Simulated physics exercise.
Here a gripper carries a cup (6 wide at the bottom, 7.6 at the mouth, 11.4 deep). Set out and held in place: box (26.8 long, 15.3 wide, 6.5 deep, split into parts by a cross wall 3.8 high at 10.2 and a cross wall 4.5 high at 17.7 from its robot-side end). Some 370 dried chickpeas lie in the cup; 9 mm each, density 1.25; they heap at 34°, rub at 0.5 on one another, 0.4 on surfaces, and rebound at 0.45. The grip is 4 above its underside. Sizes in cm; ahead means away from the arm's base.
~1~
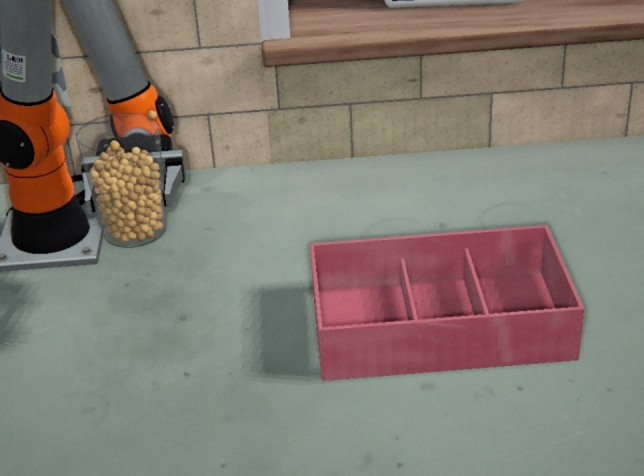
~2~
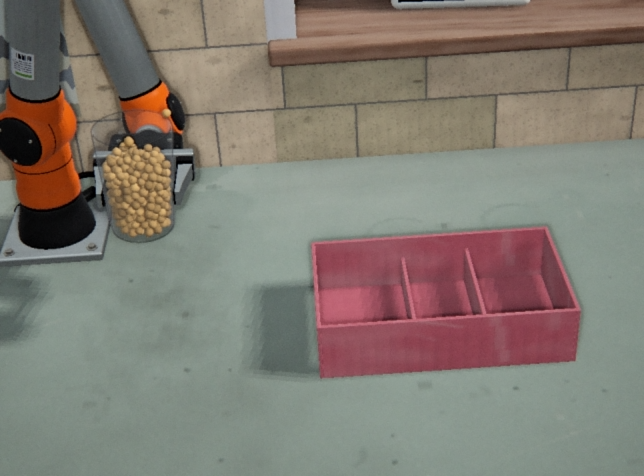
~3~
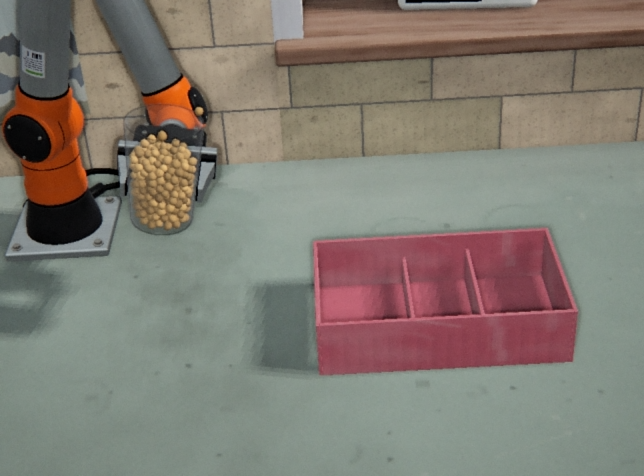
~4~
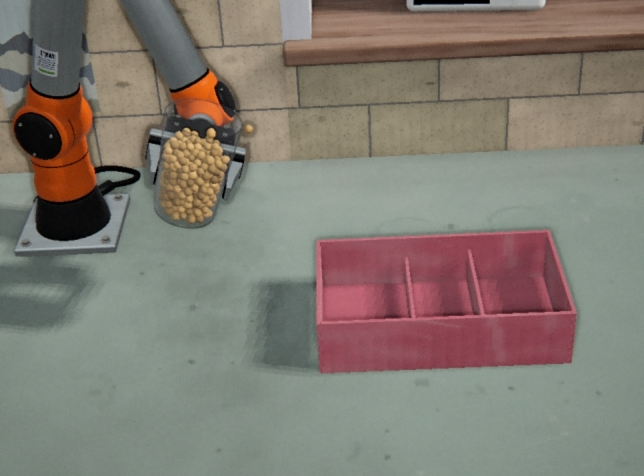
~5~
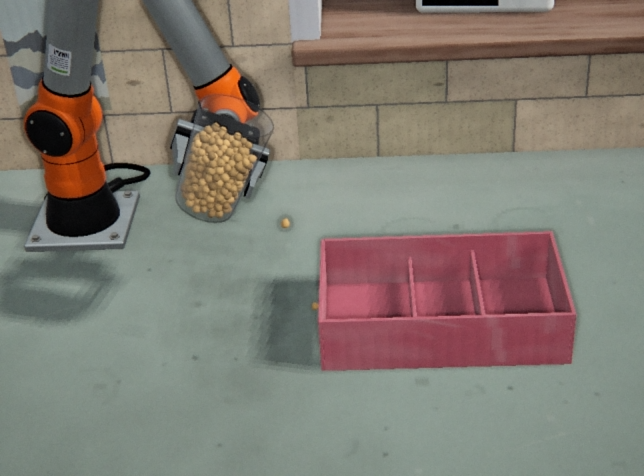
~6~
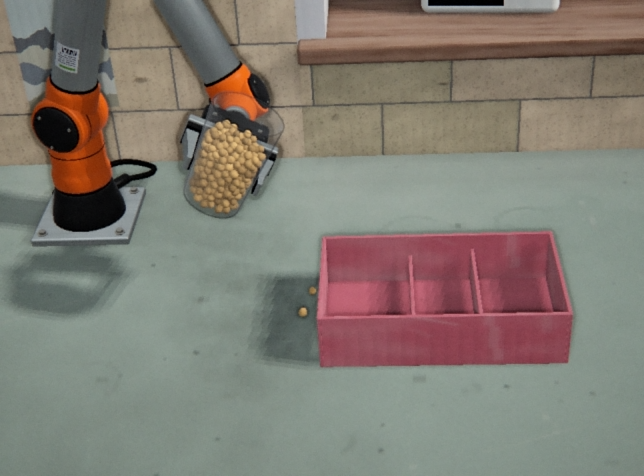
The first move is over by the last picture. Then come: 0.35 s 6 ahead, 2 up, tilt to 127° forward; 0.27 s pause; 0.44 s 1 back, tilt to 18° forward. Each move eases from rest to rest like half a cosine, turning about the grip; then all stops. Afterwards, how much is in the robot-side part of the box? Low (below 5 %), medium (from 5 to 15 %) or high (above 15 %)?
A high share, above 15 %, ends in the robot-side part of the box.
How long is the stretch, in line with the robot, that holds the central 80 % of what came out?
About 8 cm.
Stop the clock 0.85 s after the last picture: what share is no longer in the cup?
Near 100 per cent so far.
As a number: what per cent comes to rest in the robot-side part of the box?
Roughly 95 per cent.
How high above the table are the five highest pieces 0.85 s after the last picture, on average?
Roughly 4 cm.
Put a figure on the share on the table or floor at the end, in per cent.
Roughly 0 per cent.
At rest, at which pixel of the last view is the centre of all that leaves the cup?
Around (382, 312).
Then, 0.42 s after the last picture, tilted 127° forward, highest piece 22 above the table; 208 in the cup, 141 in the robot-side part, 2 on the table or floor, 23 in flight or on a rim.
Then, 0.85 s after the last picture, tilted 69° forward, highest piece 4 above the table; 364 in the robot-side part, 8 in the middle part, 2 on the table or floor.
Then, 1.26 s after the last picture, tilted 18° forward, highest piece 4 above the table; 364 in the robot-side part, 8 in the middle part, 2 on the table or floor.
Then, 2.31 s after the last picture, tilted 18° forward, highest piece 4 above the table; 364 in the robot-side part, 8 in the middle part, 2 on the table or floor.
Final count, 364 in the robot-side part, 8 in the middle part, 2 on the table or floor. That is 97 % in the robot-side part of the box.
